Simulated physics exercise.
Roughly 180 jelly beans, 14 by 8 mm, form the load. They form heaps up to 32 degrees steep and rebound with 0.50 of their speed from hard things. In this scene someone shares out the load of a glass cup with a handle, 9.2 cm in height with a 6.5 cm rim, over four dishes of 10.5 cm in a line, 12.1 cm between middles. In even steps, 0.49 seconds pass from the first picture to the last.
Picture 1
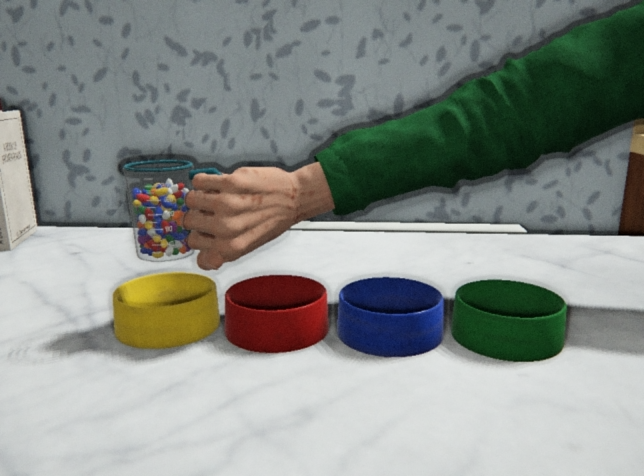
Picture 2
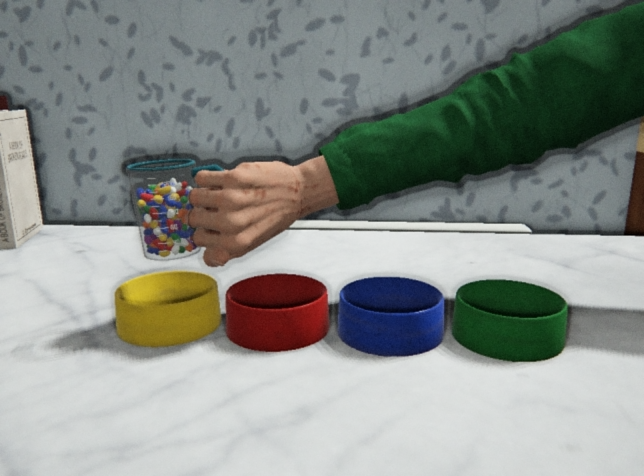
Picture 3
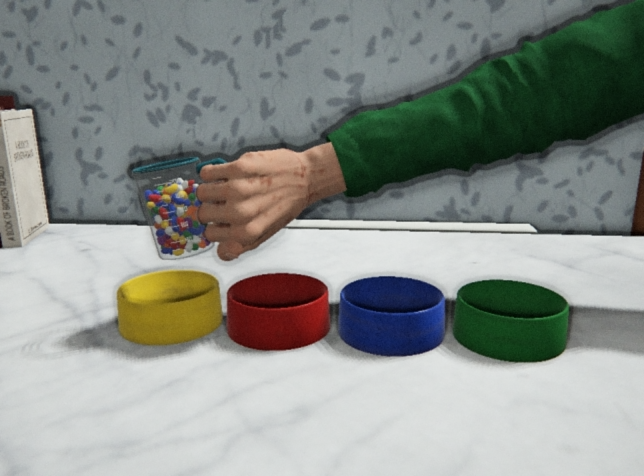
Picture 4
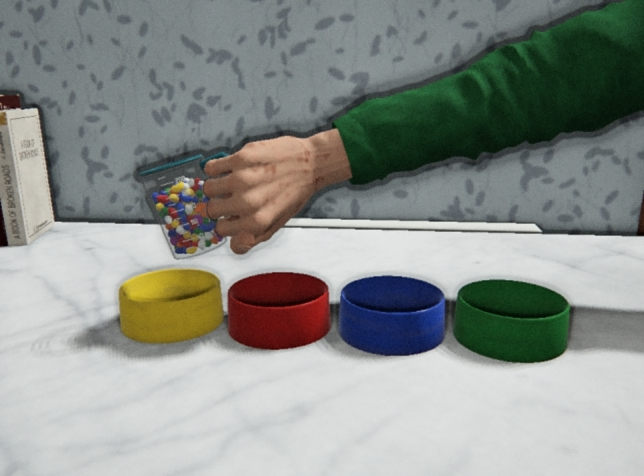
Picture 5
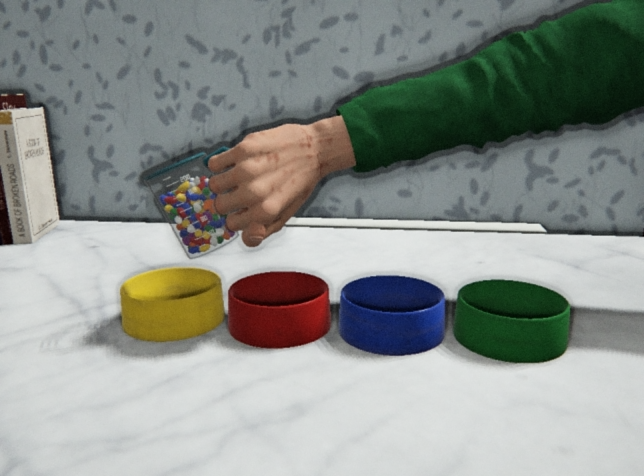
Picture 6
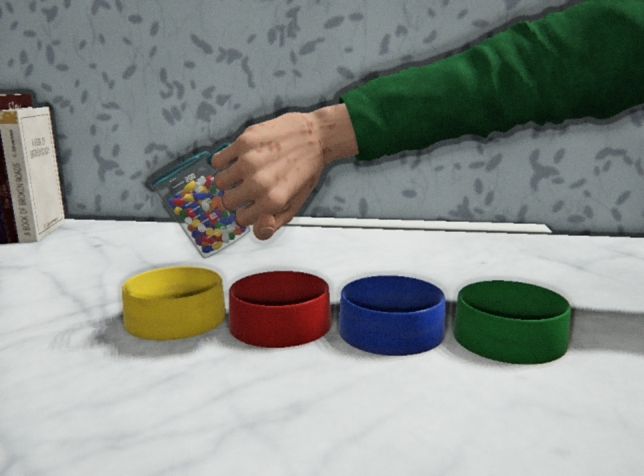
On a marble surface, a green-sleeved hand steadily tilting a glass cup of colourful jelly beans leftward above four coloured dishes.
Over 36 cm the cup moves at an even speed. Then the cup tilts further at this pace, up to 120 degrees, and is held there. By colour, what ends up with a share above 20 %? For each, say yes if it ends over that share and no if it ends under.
Red - yes, blue - no, green - no, yellow - no, counter - no.
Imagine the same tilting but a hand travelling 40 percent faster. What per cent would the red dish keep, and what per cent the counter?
In that case: Red 60, and counter 30.
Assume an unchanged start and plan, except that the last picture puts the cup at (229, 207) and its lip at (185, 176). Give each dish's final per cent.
The red dish keeps 0, the blue one 20, the green one 40 and the yellow one 0.
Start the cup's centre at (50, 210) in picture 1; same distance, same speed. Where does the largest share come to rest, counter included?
Yellow.
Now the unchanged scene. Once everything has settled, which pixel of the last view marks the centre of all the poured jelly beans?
I'd say roughly (273, 309).
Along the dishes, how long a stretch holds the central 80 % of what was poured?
I'd put it near 6 cm.
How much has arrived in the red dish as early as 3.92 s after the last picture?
95 %.
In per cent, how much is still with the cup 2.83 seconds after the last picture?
Some 0 per cent.
Then, 1.70 s after the last picture, tilt 120 degrees; cup holds 0 %, red 95 %.
Then, 2.83 s after the last picture, tilt 120 degrees; cup holds 0 %, red 95 %.
Then, 3.92 s after the last picture, tilt 120 degrees; cup holds 0 %, red 95 %.
In the end, red 95 %, blue 0 %, green 0 %, yellow 0 %, counter 0 %.
